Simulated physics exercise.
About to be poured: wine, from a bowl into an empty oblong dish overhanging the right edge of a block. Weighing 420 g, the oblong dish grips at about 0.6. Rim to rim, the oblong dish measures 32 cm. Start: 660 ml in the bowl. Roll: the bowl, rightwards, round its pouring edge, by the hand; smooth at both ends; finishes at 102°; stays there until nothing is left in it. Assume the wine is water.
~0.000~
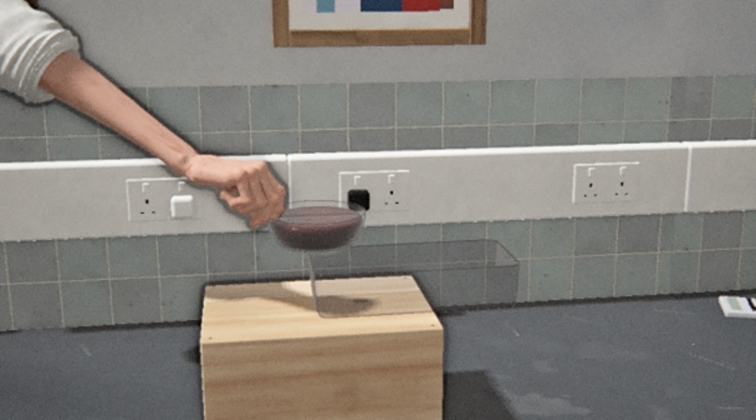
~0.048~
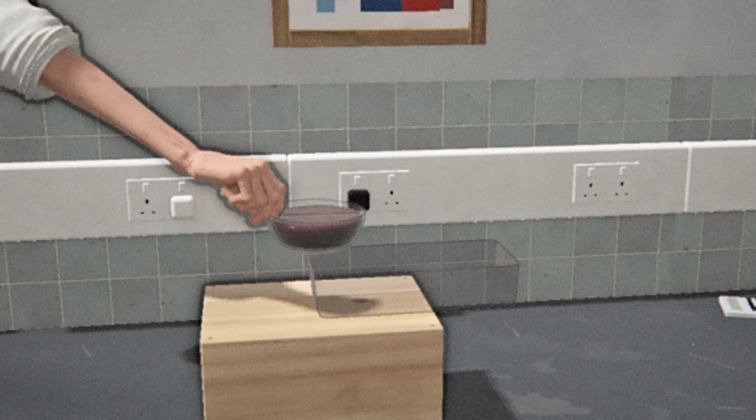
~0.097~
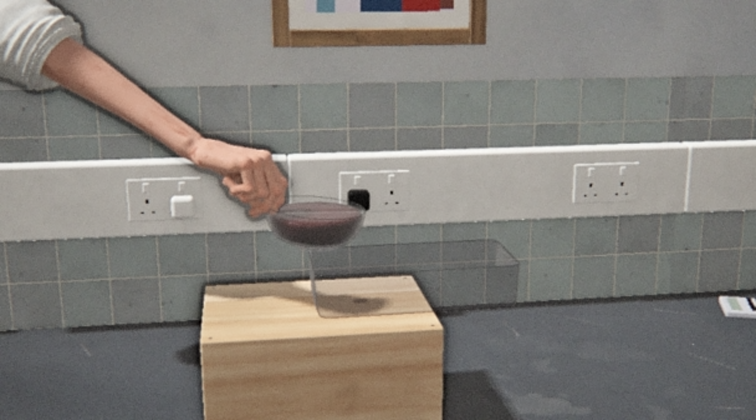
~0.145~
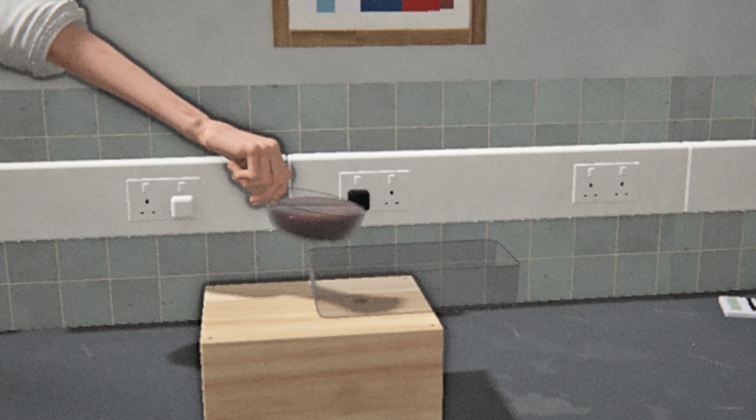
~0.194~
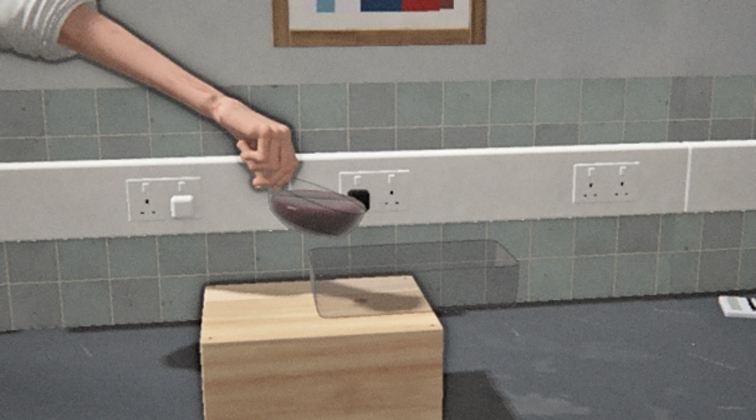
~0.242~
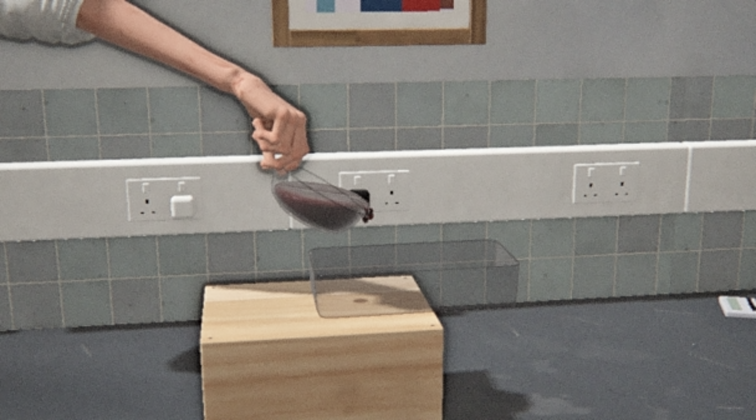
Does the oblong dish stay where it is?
No.
After 0.51 s the tilt is 92° and 14 per cent is still to pour; the oblong dish lies level with 31 per cent in it.
After 0.71 s the tilt is 102° and 0 per cent is still to pour; the oblong dish leans 26° with 78 per cent in it.
After 0.92 s the tilt is 102° and 0 per cent is still to pour; the oblong dish leans 59° with 67 per cent in it.
After 1.14 s the tilt is 102° and 0 per cent is still to pour; the oblong dish leans 86° with 0 per cent in it.
In the end the oblong dish leans 69° with 0 per cent in it.
